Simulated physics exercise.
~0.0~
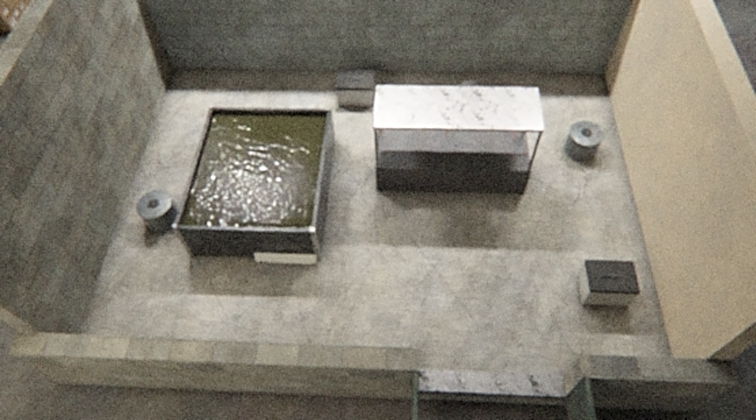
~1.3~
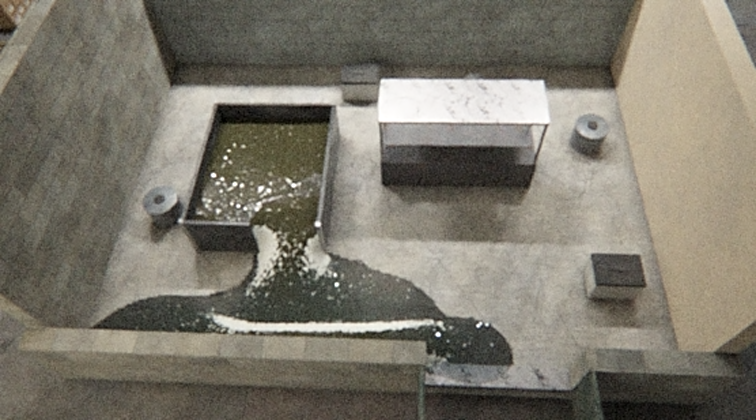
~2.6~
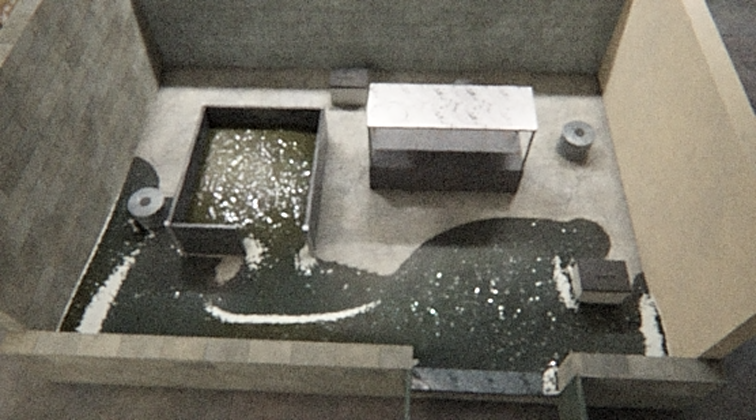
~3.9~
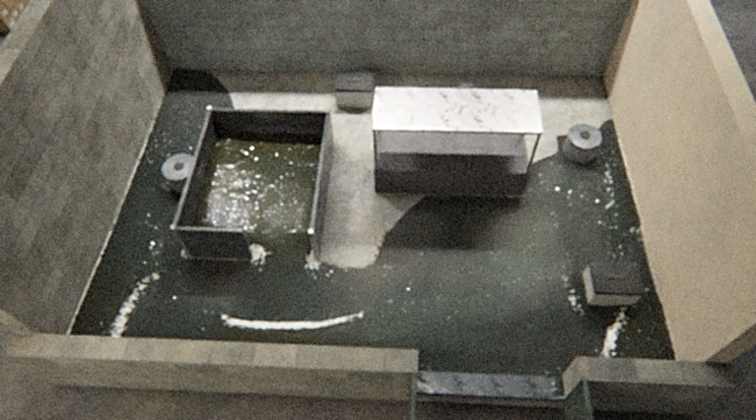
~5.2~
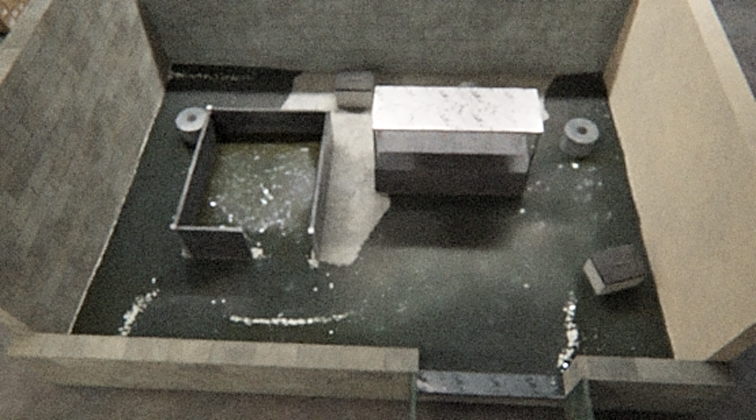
Dark, greenish water burst from the near side of a square tank in a walled hall and spread across almost the whole floor, nudging a round grey pail up along the left side and leaving a small box at right slightly turned.
